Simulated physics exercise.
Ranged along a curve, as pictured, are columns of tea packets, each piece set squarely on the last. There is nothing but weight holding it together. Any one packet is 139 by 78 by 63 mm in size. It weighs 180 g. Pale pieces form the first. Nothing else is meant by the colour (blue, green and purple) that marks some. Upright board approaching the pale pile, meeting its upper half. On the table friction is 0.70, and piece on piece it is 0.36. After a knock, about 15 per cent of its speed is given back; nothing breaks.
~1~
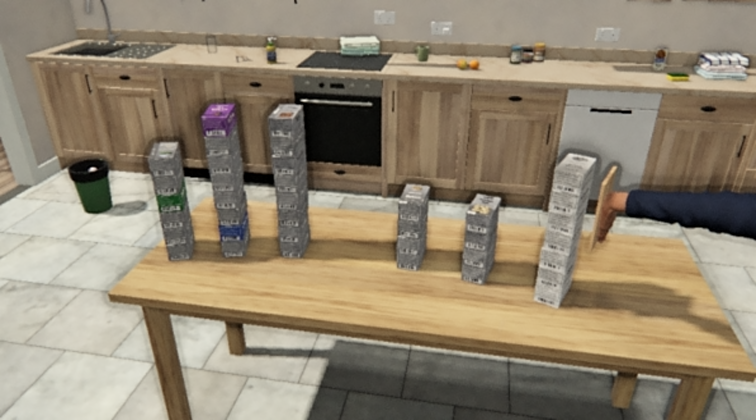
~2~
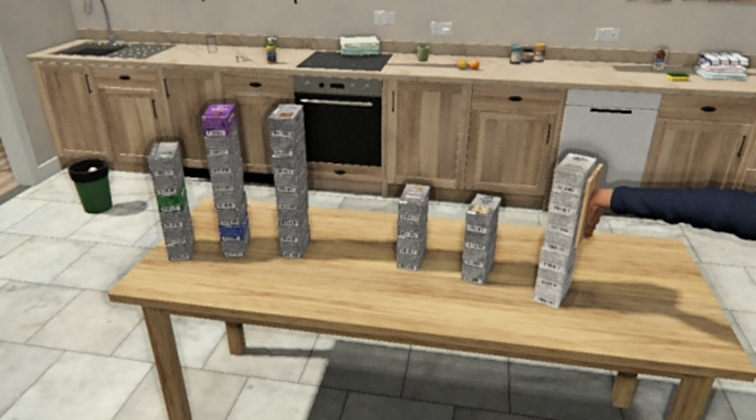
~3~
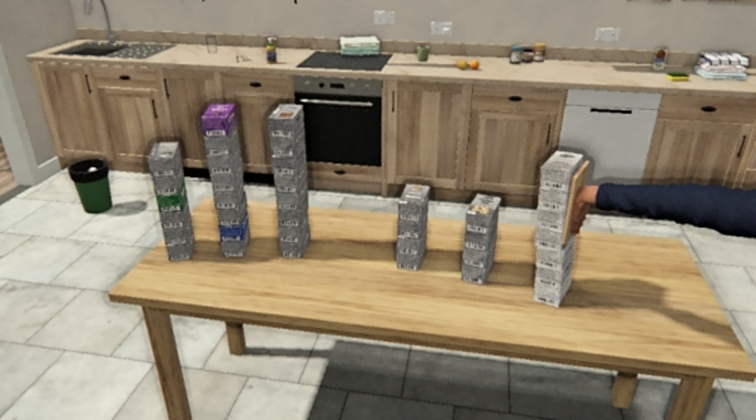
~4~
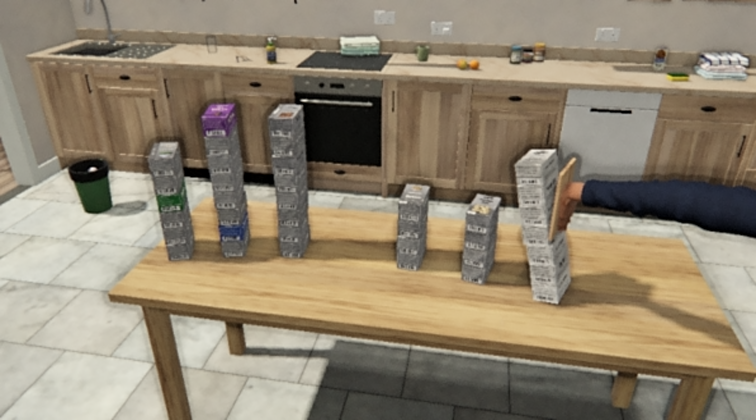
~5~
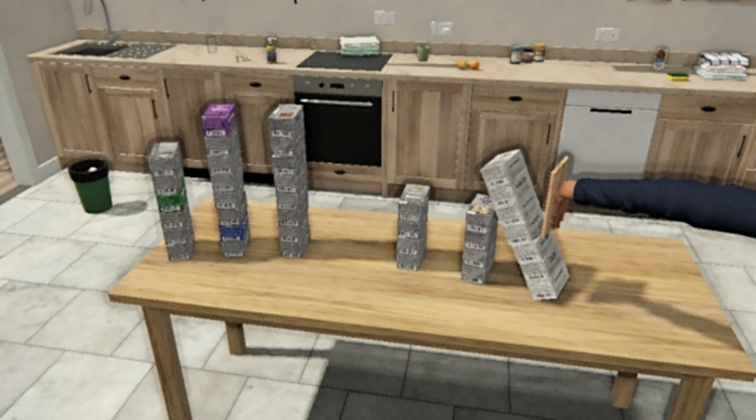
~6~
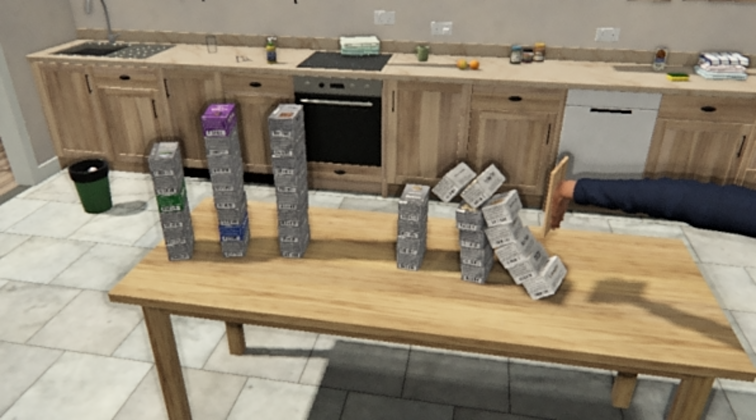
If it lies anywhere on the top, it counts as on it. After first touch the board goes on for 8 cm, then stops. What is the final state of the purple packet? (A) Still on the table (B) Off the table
A.
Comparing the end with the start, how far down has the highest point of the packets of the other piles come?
By about 0 cm, start to end.
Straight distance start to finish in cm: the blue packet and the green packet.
Blue 0 cm, green 0 cm.
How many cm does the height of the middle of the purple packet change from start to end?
Roughly 0 centimetres lower.
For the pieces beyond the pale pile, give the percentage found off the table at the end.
Roughly 0 percent.
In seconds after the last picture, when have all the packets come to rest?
That is at about 1.5 s.
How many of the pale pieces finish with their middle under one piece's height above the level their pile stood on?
The tally of pale pieces is 5.
Then, 0.11 s after the last picture, 7 of the pale pile down; none of the 30 other packets off the table, 6 disturbed; purple packet unmoved.
Then, 0.33 s after the last picture, 7 of the pale pile down; none of the 30 other packets off the table, 8 disturbed; purple packet unmoved.
At rest, 7 of the pale pile down; none of the 30 other packets off the table, 8 disturbed; purple packet unmoved; blue packet unmoved; green packet unmoved. As the last picture would show them, middles, purple packet near (220, 120), blue packet near (234, 224).
